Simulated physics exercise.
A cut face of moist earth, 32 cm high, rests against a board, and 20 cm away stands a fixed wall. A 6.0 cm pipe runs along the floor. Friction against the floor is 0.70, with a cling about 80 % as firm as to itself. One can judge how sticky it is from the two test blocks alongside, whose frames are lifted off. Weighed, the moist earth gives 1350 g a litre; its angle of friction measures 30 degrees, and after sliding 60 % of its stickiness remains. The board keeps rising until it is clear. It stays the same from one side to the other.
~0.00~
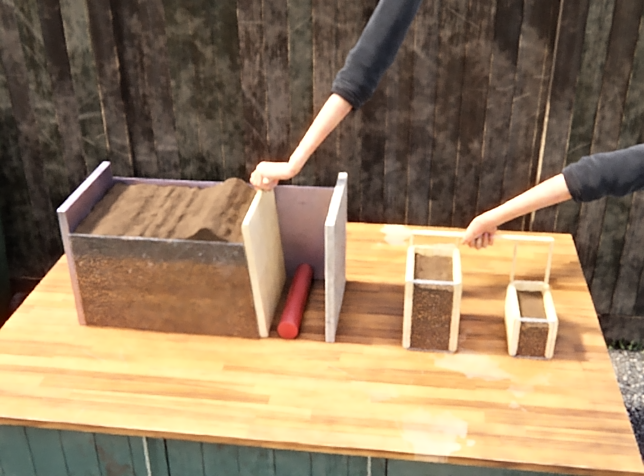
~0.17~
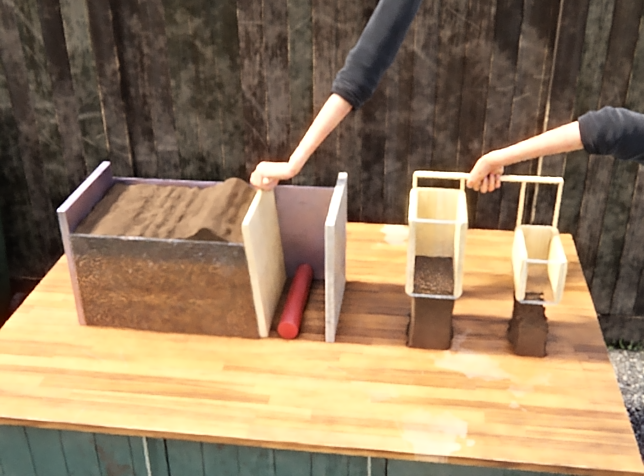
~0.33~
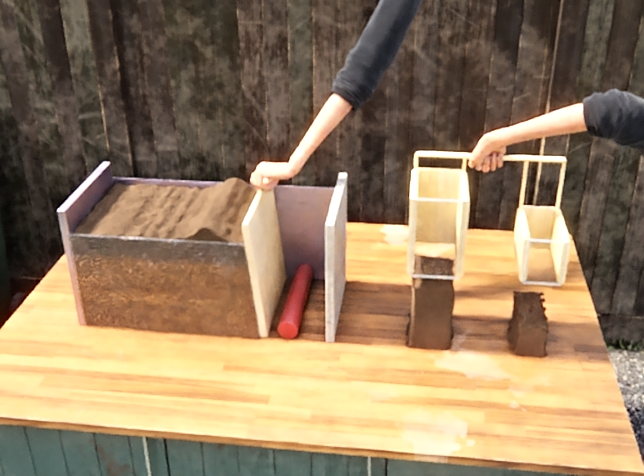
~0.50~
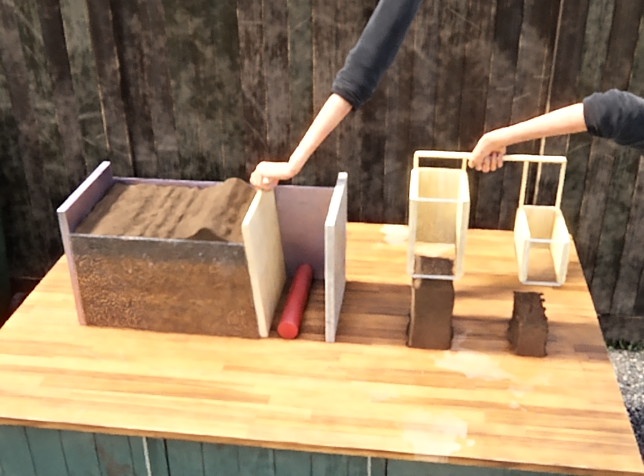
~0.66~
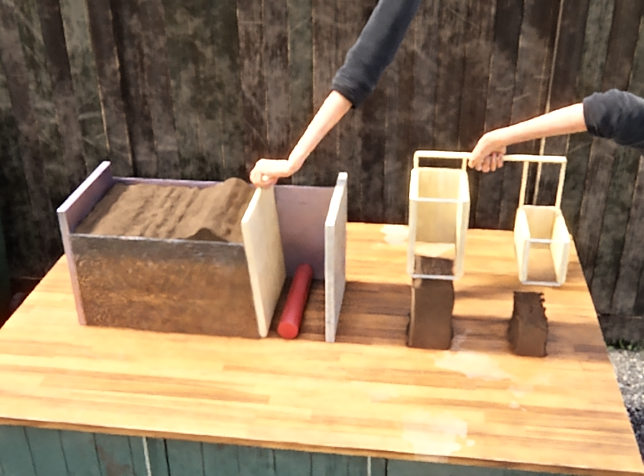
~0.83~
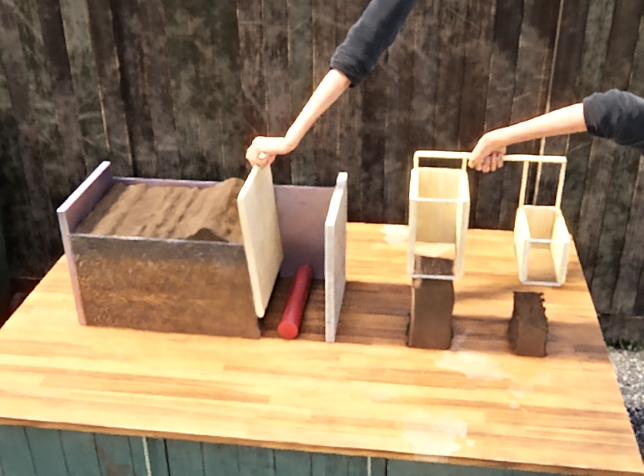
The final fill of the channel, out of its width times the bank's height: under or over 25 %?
My estimate: Smaller than 25 per cent.
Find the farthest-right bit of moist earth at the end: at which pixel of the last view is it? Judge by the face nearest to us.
Around pixel (284, 319).
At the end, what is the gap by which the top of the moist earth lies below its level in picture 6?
Around 3.5 centimetres, give or take.
By 1.08 s, the face still stands, with nothing on top of the pipe; the channel is 0 % full.
By 1.38 s, the face still stands, with nothing on top of the pipe; the channel is 0 % full.
By 1.68 s, the face still stands, with nothing on top of the pipe; the channel is 0 % full.
By 1.97 s, the fallen stuff reaches 11 % of the way across, with nothing on top of the pipe; the channel is 6 % full.
By 2.49 s, at the end, the fallen stuff reaches 37 % of the way across, with 1.5 cm on top of the pipe; the channel is 22 % full.
